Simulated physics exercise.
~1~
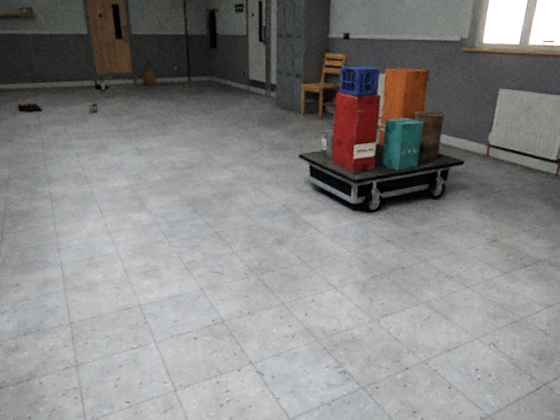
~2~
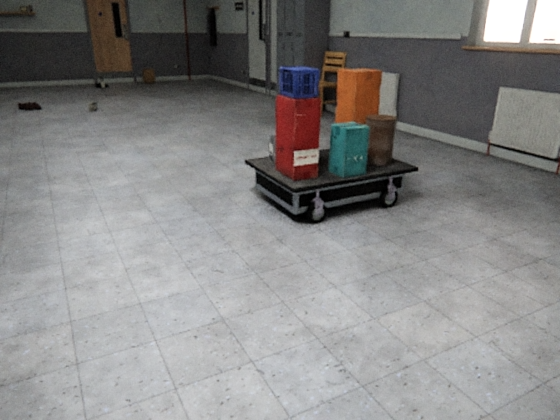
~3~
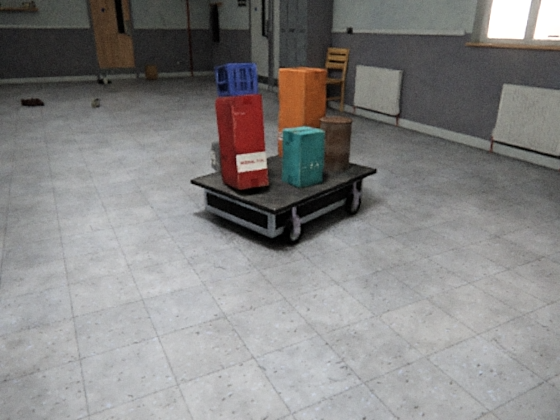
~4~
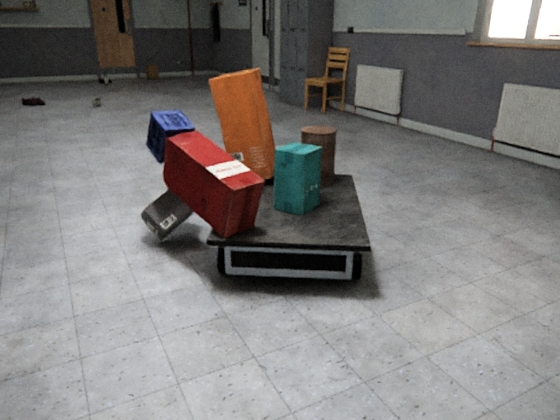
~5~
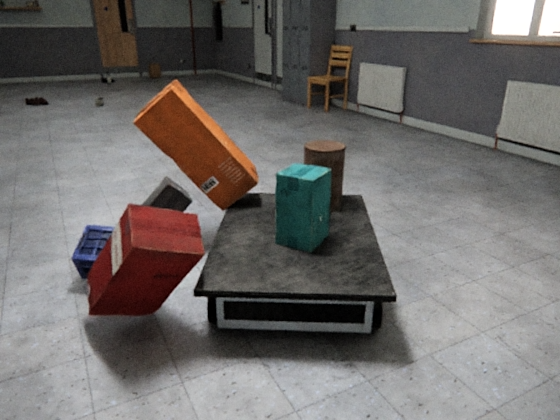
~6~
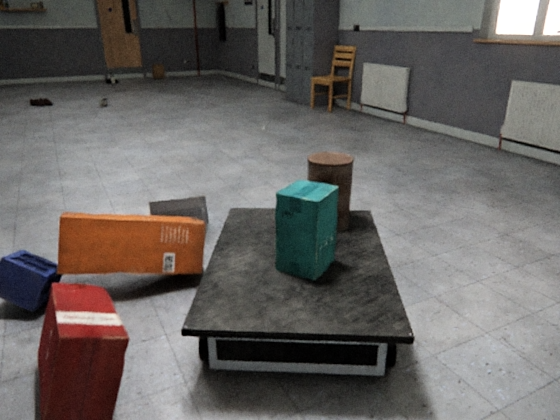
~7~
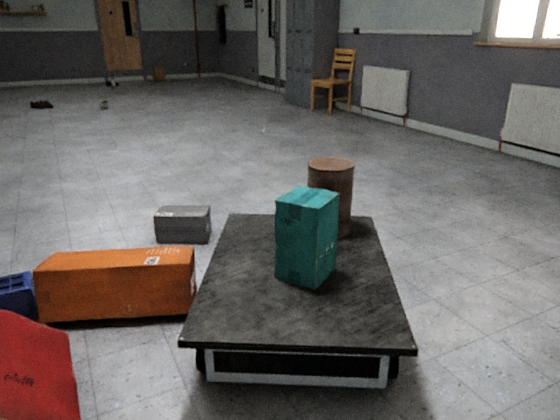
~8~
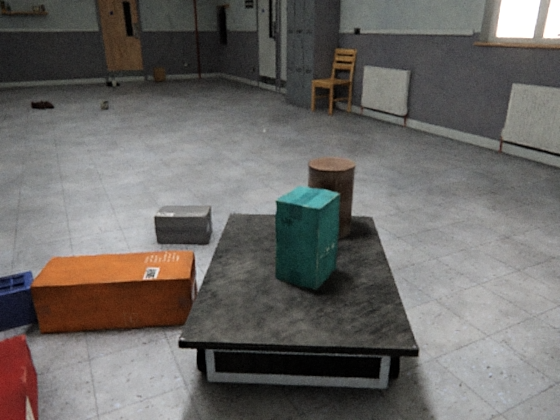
A low black cart loaded with boxes rolled left and toward the viewer, turning as it went, and the blue crate, grey parcel, red box and orange box tumbled off its left side onto the floor, leaving the turquoise box and brown pail standing aboard.
